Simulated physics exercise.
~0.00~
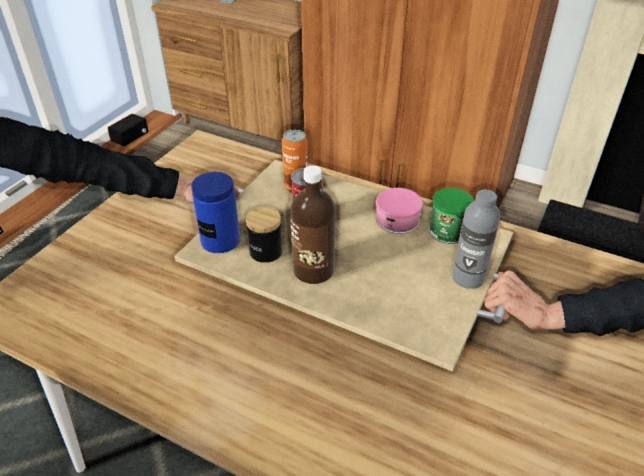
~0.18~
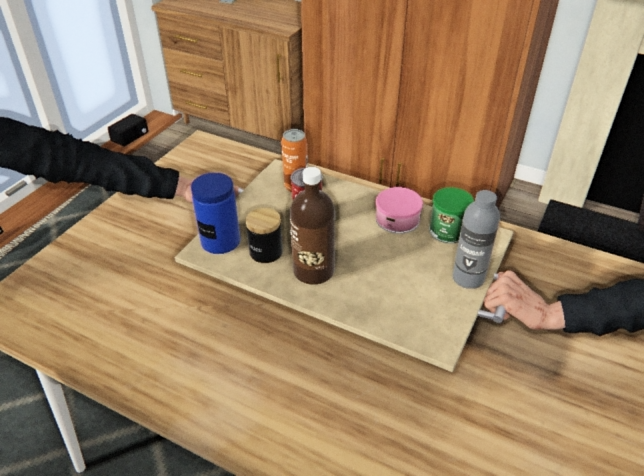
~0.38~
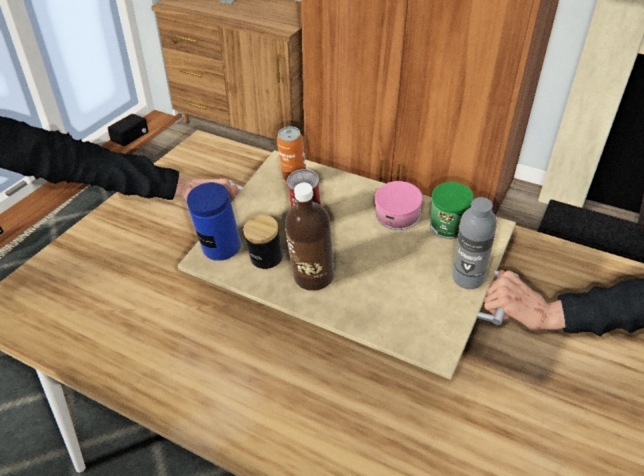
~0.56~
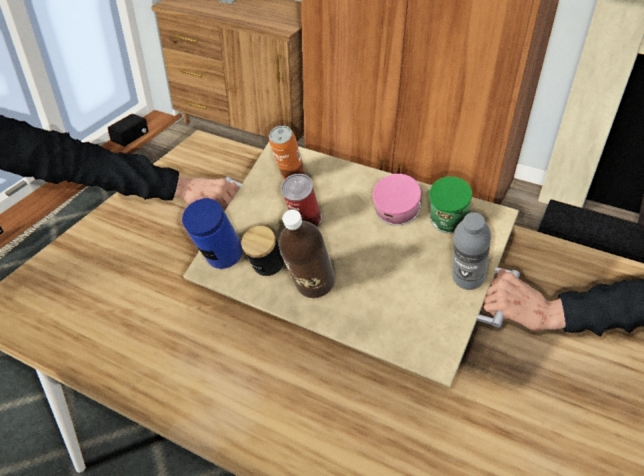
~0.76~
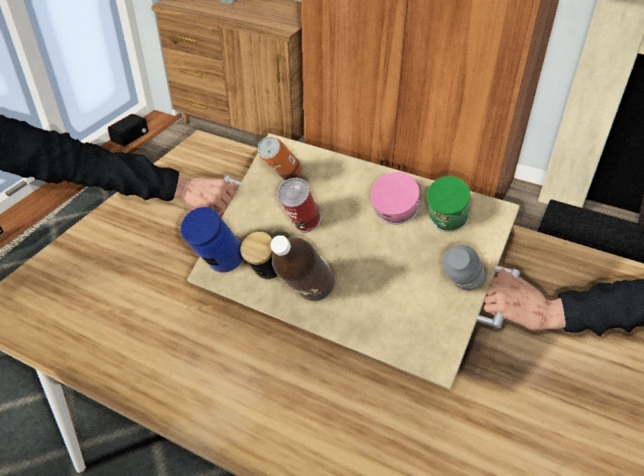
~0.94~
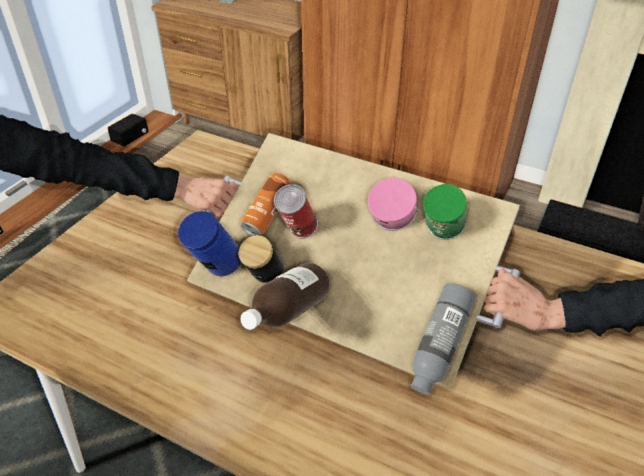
Above a wooden table, two hands tilt a tray of tins, jars and bottles with its near edge down; the grey bottle tips over toward the near edge, and the brown bottle and orange can lean over too.
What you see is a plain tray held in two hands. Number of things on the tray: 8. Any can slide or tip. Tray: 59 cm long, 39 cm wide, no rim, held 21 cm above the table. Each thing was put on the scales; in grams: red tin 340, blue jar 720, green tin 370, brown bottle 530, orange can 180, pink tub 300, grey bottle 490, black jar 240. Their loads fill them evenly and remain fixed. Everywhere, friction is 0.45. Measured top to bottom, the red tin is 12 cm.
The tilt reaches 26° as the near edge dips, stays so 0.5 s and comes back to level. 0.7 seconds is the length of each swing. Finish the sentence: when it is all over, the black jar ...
... has fallen over.
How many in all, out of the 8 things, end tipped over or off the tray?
In total, 5.
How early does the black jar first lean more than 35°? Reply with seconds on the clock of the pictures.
I'd put it at some 1.4 s.
Around 1.14 s, tray at 26°, near edge down; brown bottle and grey bottle now off the tray; black jar shifted 4 cm near (255, 273); orange can on its side.
Around 1.44 s, tray at 24°, near edge down; blue jar and black jar now off the tray; orange can on its side; green tin shifted 13 cm.
Around 1.54 s, tray at 20°, near edge down; orange can on its side; green tin shifted 16 cm; pink tub shifted 15 cm.
Around 1.84 s, tray at 3°, near edge down; orange can on its side; green tin shifted 19 cm; red tin shifted 17 cm.
Finally (2.5 s), off the tray and tipped over, blue jar, brown bottle, grey bottle and black jar; on their side or leaning hard on the tray, orange can; not toppled but over 5 cm from the start, red tin, green tin and pink tub. In the last view, black jar near (232, 362).
